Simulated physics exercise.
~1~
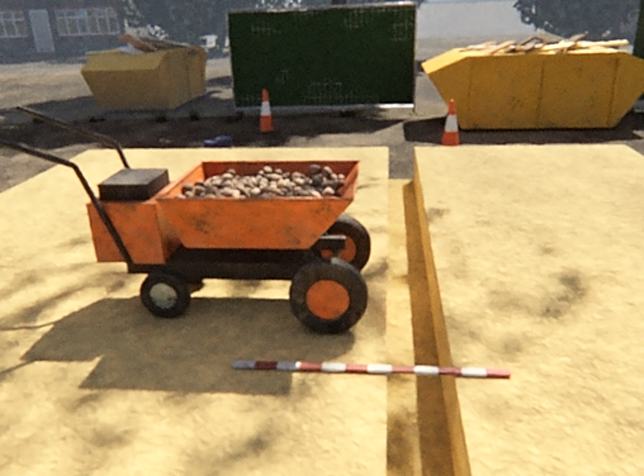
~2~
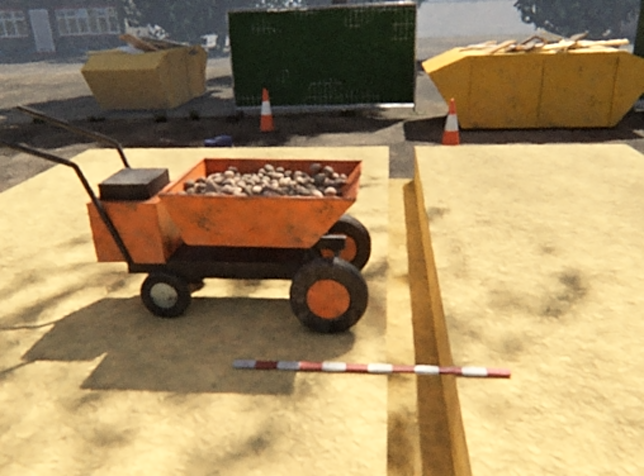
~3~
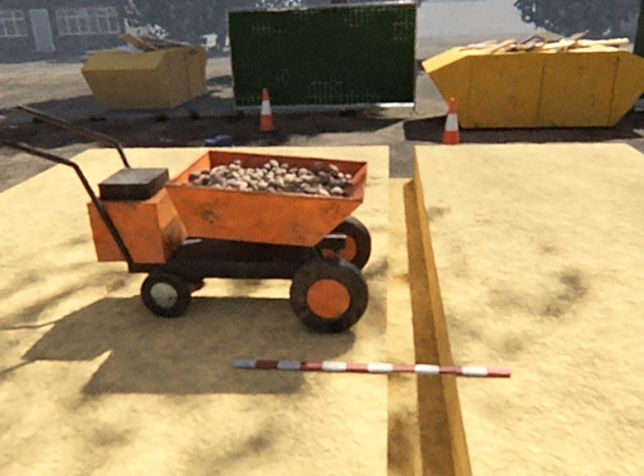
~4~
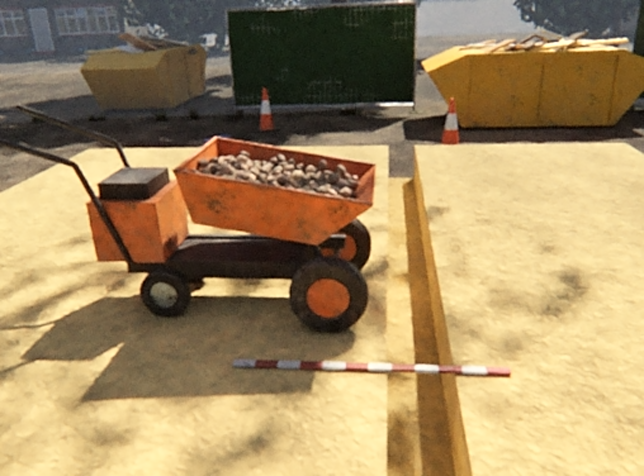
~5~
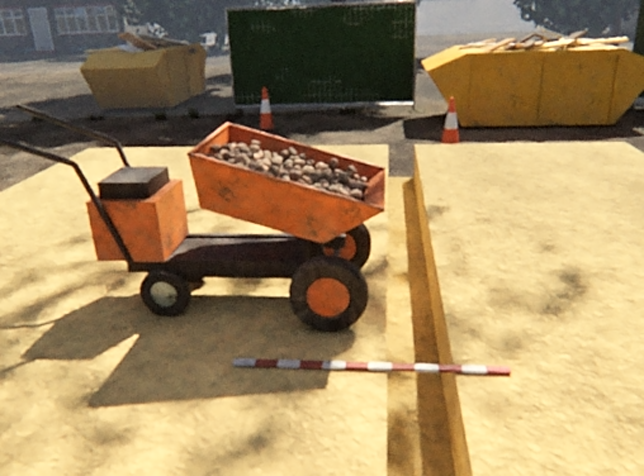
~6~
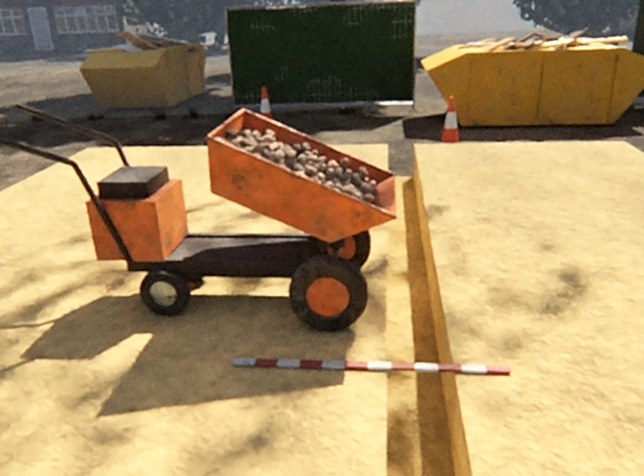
On a sandy yellow surface crossed by a narrow trench, an orange powered barrow loaded with rounded cobbles stands still beside a red-and-white striped staff while its tray tilts steadily, the left end rising and the lip leaning down rightward.
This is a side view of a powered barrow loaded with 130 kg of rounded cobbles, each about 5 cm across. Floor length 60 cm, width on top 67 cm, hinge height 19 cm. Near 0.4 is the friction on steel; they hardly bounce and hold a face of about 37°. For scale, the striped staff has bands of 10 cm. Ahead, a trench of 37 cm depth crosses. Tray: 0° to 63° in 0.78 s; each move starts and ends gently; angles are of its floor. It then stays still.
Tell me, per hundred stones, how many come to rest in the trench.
26 per hundred.
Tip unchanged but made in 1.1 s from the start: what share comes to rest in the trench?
With that change, it comes to around 30 per cent.
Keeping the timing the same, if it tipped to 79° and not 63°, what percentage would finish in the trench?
In that case some 15 per cent.
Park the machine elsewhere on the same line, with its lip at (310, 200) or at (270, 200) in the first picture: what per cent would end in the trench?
Roughly 55 in a hundred from the first, 85 in a hundred from the second.
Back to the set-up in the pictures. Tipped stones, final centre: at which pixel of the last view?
Centre estimate: Around (486, 298).
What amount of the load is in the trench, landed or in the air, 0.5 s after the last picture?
Around 0 per cent of it, at that instant.
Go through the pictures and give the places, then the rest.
In the first frame, the tray is at 0°, its lip at (353, 200); the top of the load is at (274, 178).
In the second frame, the tray is at 1°, its lip at (356, 200); the top of the load is at (250, 176).
In the third frame, lip at (363, 202), floor tilted 5°, highest stones at (230, 172).
In the fourth frame, the tray is at 10°, its lip at (372, 205); the top of the load is at (229, 163).
In the fifth frame, the tray is at 17°, its lip at (384, 210); the top of the load is at (239, 150).
In the sixth frame, the tray is at 24°, its lip at (396, 218); the top of the load is at (249, 139).
Then, 0.2 s after the last picture the floor is at 53°, 100 % in the tray; the foremost stones are at (411, 225).
Then, 0.5 s after the last picture the floor is at 63°, 82 % in the tray, 2 % in the trench, 16 % past the trench; the foremost stones are at (485, 271).
Then, 0.9 s after the last picture the floor is at 63°, 34 % in the tray, 2 % in the trench, 64 % past the trench; the foremost stones are at (608, 303).
Then, 2.9 s after the last picture the floor is at 63°, 0 % in the tray, 26 % in the trench, 74 % past the trench; the foremost stones are past the picture's edge.
